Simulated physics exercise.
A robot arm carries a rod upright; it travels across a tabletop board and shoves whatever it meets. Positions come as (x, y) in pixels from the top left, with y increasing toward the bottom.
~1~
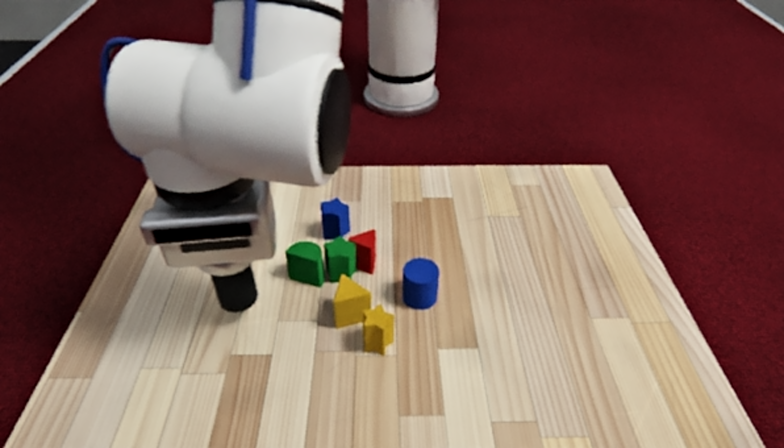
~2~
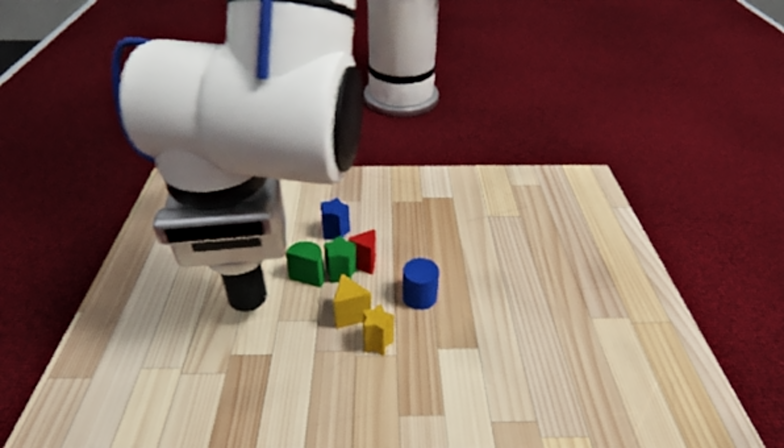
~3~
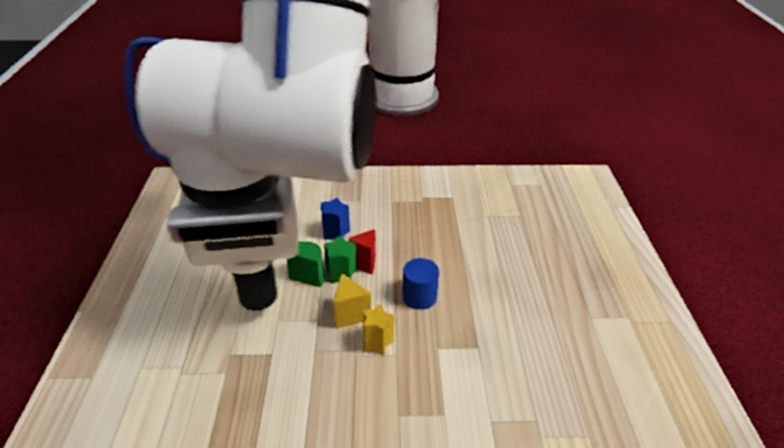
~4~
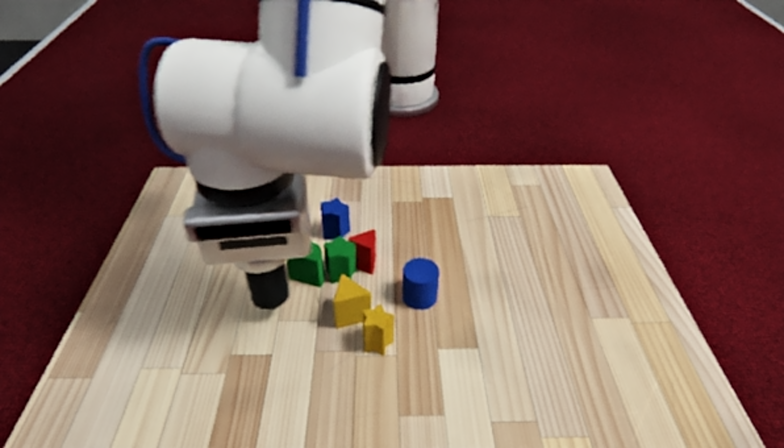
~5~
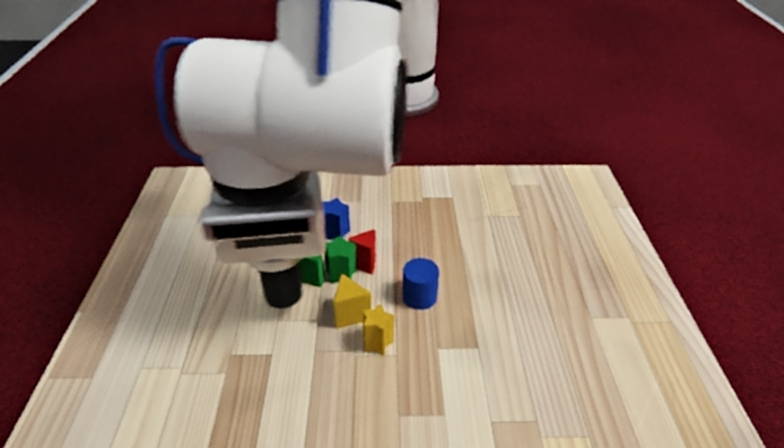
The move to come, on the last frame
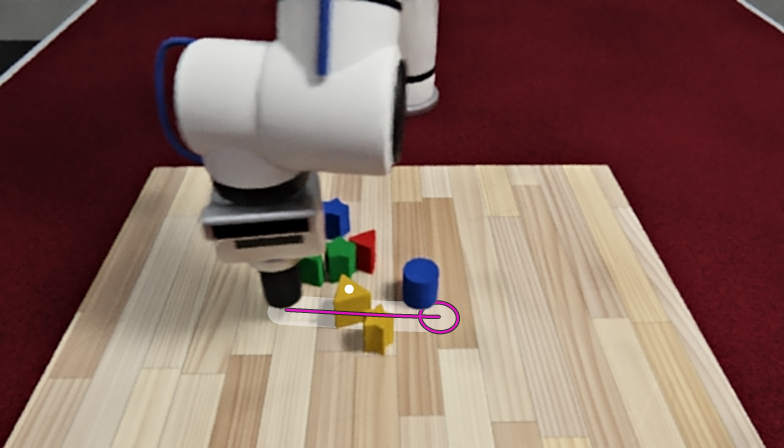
A white robot arm slides its black rod slowly right toward the still, colored blocks.
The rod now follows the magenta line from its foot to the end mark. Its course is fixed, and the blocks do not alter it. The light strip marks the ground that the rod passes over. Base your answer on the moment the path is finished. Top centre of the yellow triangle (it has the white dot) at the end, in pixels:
It should be at (470, 305) by then.
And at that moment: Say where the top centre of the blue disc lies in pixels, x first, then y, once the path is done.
Top centre: (444, 263).
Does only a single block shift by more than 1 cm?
It seems not.
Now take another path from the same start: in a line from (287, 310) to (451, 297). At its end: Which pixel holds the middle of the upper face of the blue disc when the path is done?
Just about (487, 259).
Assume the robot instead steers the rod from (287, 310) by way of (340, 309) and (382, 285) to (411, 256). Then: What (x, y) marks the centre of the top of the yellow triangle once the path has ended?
Put as a pixel place, it's (387, 288).
The line goes in a line from (287, 310) to (439, 317); the dot is on the yellow triangle.
On the path given first. One third of the way, rod at (337, 297); yellow triangle at (367, 291).
Two thirds of the way, rod at (390, 300); yellow triangle at (421, 297).
At the end, rod at (441, 302); yellow triangle at (470, 306), turned 40° clockwise; yellow star unmoved; blue disc at (444, 263).
